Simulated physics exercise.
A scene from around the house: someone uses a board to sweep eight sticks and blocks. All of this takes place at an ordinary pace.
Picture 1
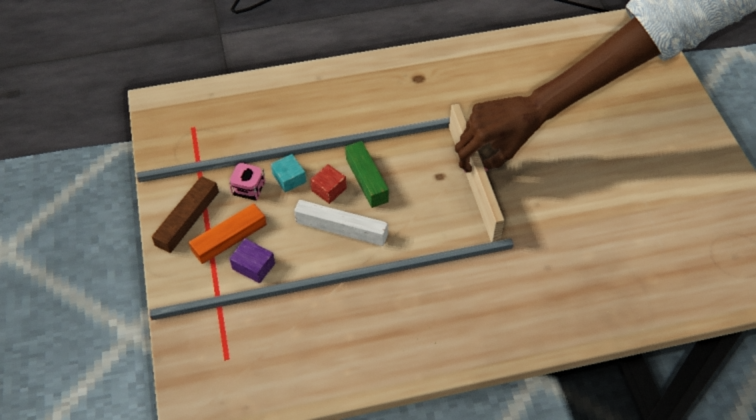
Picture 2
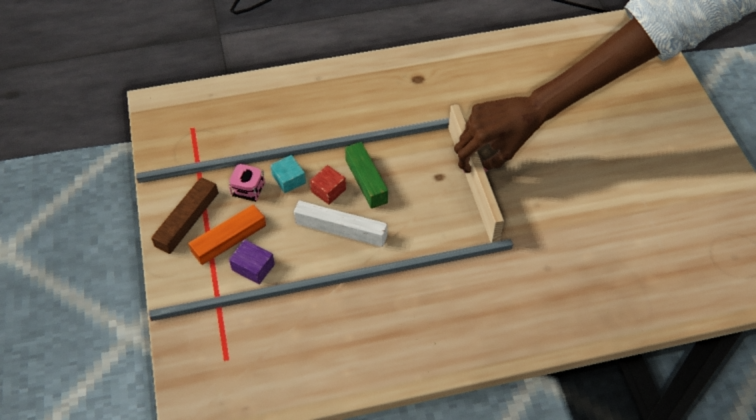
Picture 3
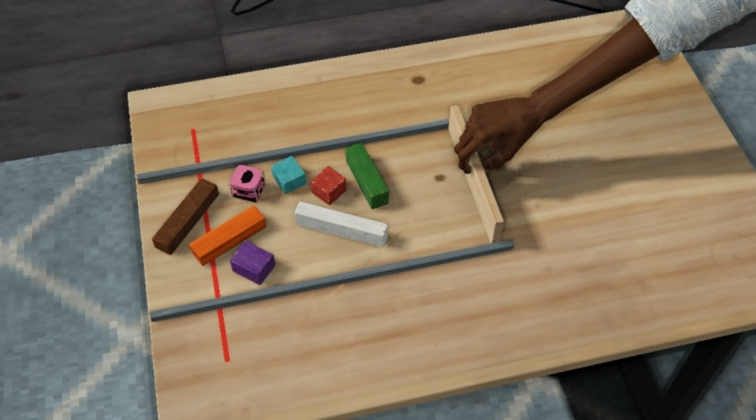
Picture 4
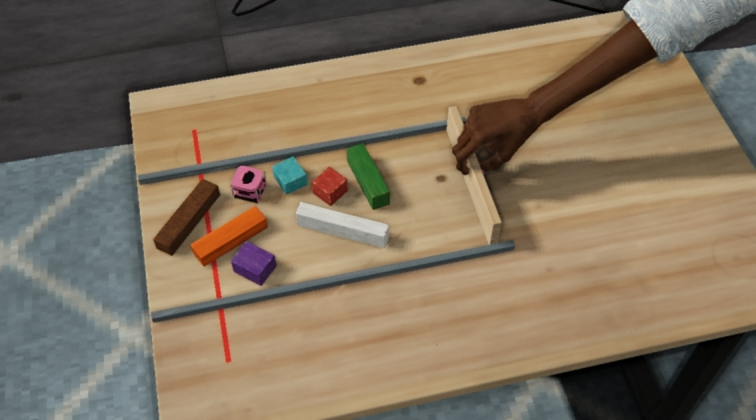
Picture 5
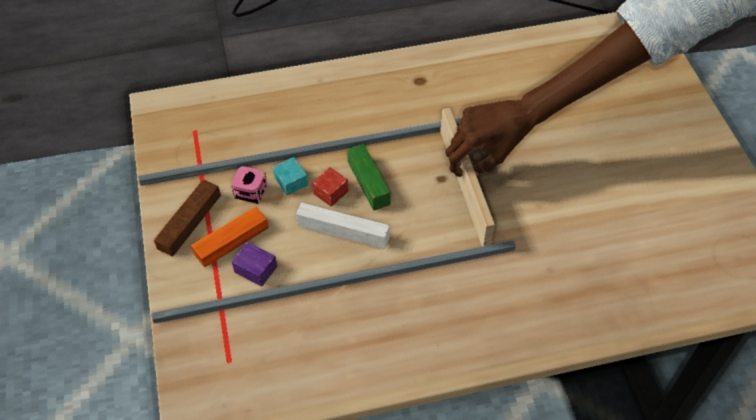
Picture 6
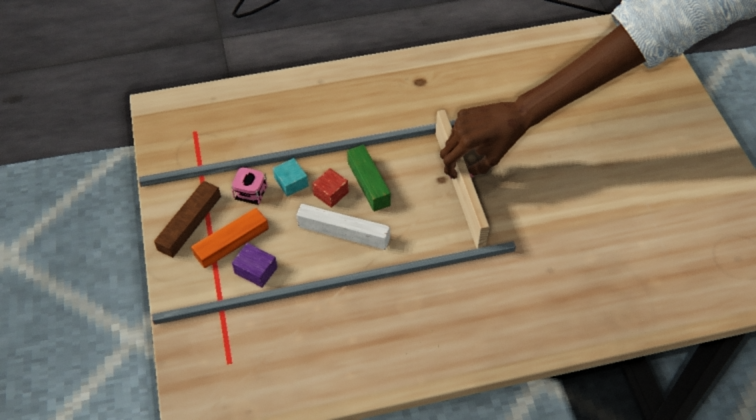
A hand grips an upright wooden board at the right end of two gray rails on a wooden table, at first holding it nearly still. The board then slides slightly left between the rails, while the colorful sticks and blocks scattered ahead of it, some by a red line, stay in place untouched.
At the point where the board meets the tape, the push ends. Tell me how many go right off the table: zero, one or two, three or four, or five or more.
One or two go right off.
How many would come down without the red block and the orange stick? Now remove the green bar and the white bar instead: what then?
The number fallen is 1, and in the other try 0.
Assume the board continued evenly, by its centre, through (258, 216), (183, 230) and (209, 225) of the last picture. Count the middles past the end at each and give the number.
First 0, next 3, last 2.
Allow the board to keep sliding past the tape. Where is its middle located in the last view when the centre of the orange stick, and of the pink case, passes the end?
When the orange stick crosses, the middle is near (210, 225); when the pink case crosses, near (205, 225).
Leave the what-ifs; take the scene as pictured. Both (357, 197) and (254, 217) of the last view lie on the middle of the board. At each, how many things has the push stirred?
First 3, then 8.
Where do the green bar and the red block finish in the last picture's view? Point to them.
Near (196, 209) and (173, 213).
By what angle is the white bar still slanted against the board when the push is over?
Close to 35°.
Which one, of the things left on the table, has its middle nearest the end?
The one out in front is the orange stick.
A little later, none off yet; brown bar at rest near (188, 218); orange stick at rest near (231, 238); purple block at rest near (255, 265).
Next, none off yet; brown bar at rest near (188, 218); orange stick moving near (225, 241); purple block at rest near (255, 265).
Later still, none off yet; brown bar shifted a little near (159, 219); orange stick shifted about its own width near (170, 266); purple block shifted about its own width near (227, 277).
When it is over, the number that fall off is one or two; down, brown bar.
